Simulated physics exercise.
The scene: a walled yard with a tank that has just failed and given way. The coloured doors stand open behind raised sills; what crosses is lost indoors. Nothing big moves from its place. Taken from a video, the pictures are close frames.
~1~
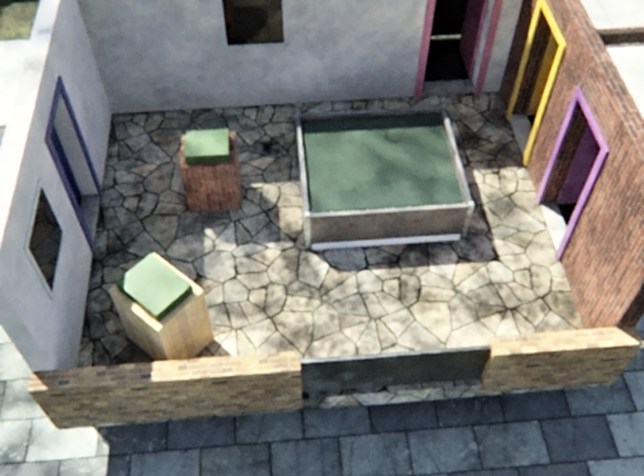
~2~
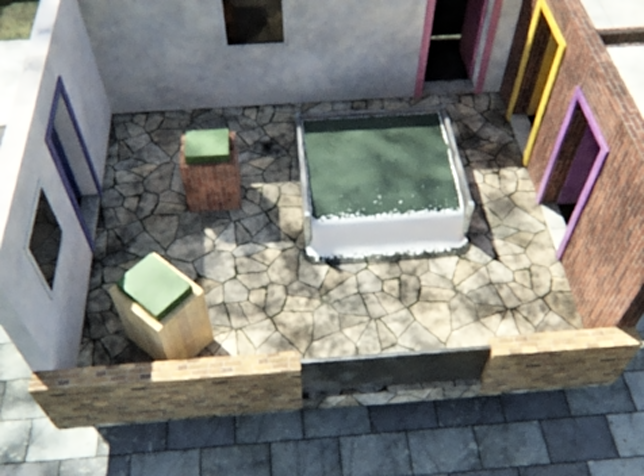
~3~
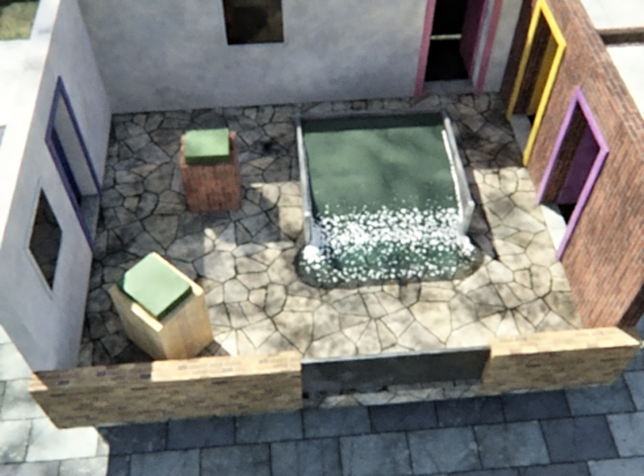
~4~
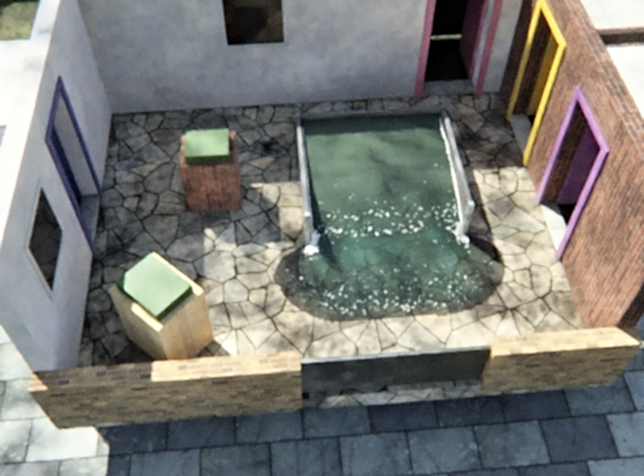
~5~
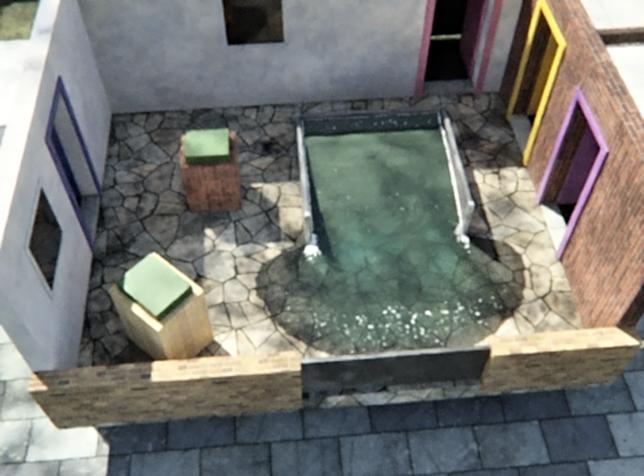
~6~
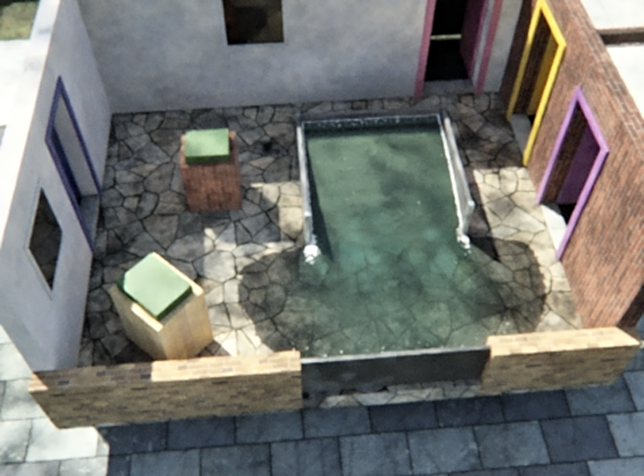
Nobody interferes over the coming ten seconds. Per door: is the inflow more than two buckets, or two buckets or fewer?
In order: The pink door will most likely go past the limit. The purple door will most likely go past the limit. The yellow door will most likely keep inside the limit. The blue door will most likely keep inside the limit.
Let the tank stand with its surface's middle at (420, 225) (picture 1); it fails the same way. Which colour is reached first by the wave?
My answer: The purple door.
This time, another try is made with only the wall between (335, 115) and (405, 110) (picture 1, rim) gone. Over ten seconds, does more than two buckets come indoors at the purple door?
My guess is that the purple door doesn't reach the threshold.
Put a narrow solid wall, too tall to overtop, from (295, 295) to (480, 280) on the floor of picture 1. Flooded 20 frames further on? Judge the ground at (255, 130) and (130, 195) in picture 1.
Result, in order: Bone-dry / swamped.
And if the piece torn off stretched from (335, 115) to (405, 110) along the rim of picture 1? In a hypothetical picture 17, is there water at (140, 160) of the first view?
By then I'd expect it to be drenched.
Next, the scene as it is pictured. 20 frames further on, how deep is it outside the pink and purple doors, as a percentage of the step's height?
In order: Roughly 0 % and 230 %.
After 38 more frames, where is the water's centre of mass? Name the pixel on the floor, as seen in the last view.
It is around (335, 237).
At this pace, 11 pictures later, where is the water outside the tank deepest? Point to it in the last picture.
(585, 358).
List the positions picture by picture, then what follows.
In the first frame, the open tank at (379, 162) is whole and still.
In the second frame, the front is at (311, 257), out from the gap at (387, 229).
In the third frame, the front is at (303, 272), out from the gap at (387, 231).
In the fourth frame, water pours out at (387, 232) and has run to (291, 291).
In the fifth frame, water pours out at (387, 232) and has run to (329, 348).
In the sixth frame, the front is at a hidden place, out from the gap at (387, 232).
A moment on, water covers 30 % of the floor; the pink door not reached, the purple door not reached, the yellow door not reached, the blue door not reached.
Next, water covers 35 % of the floor; the pink door not reached, the purple door not reached, the yellow door not reached, the blue door not reached.
Then, water covers 65 % of the floor; the pink door not reached, the purple door under two buckets in, the yellow door wet at the sill, nothing in, the blue door wet at the sill, nothing in.
Later, water covers 95 % of the floor; the pink door over two buckets in, the purple door over two buckets in, the yellow door wet at the sill, nothing in, the blue door wet at the sill, nothing in.
In the end, water covers 95 % of the floor; the pink door far over two buckets in, the purple door over two buckets in, the yellow door wet at the sill, nothing in, the blue door under two buckets in.
